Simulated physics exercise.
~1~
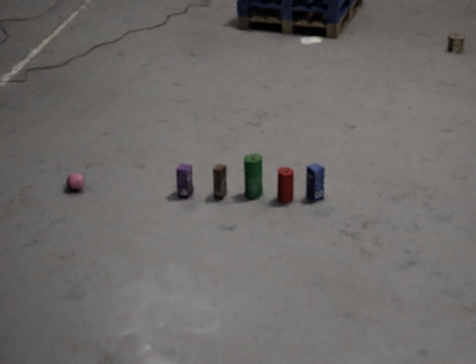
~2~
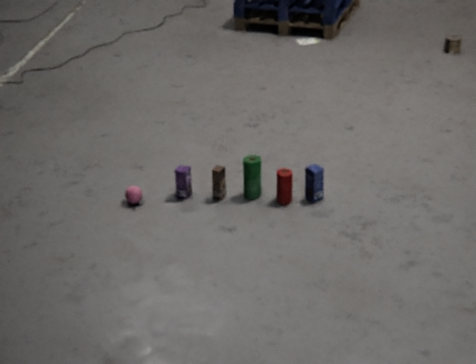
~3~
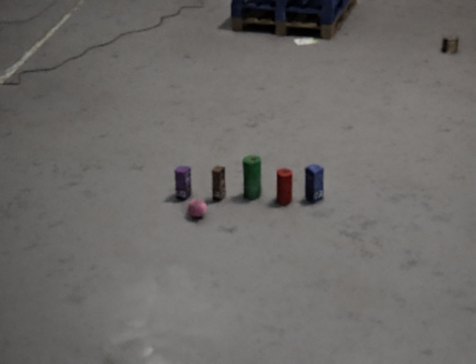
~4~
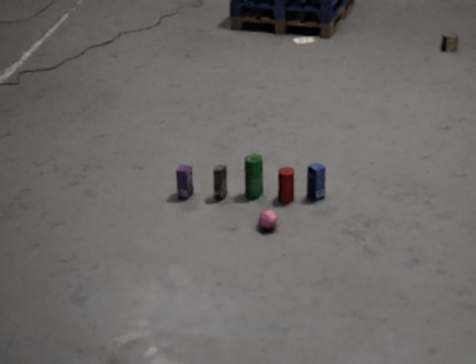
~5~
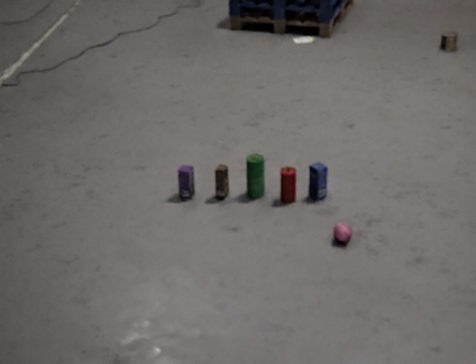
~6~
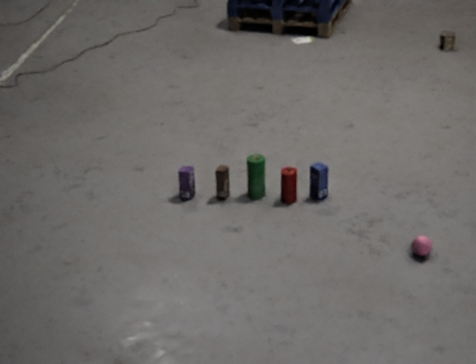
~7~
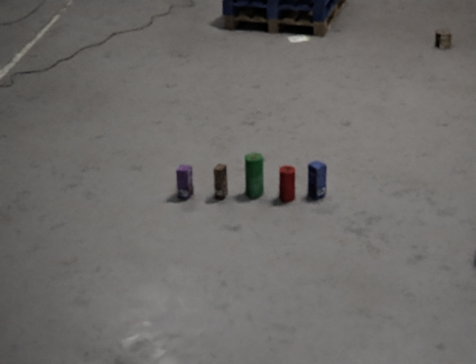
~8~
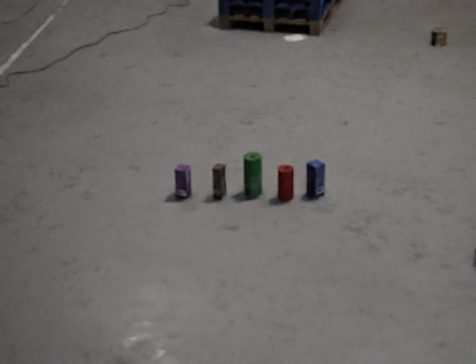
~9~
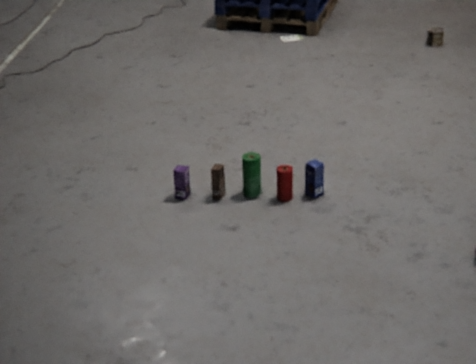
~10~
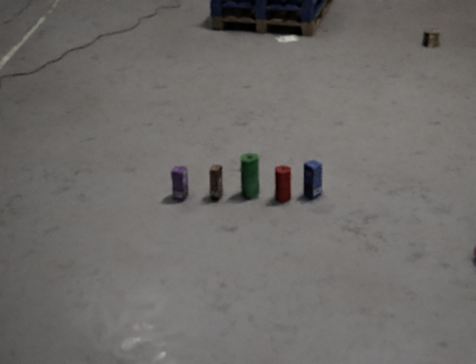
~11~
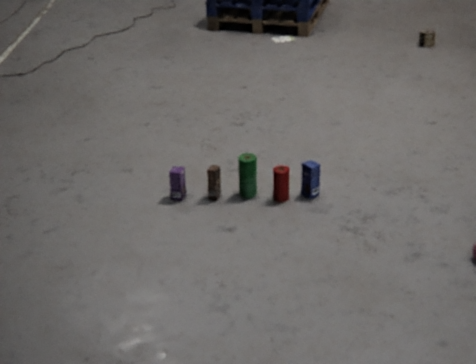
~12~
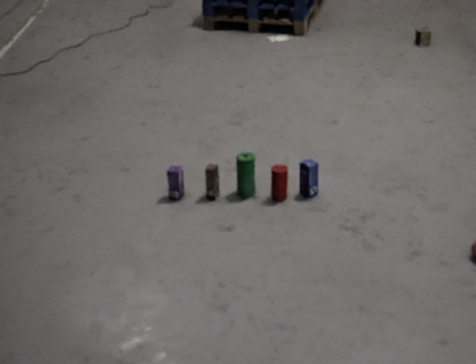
A pink ball rolled from left to right across a grey concrete floor, passing in front of a row of five small upright items, purple, brown, green, red and blue, without knocking any over, and went off to the right, leaving all five standing.
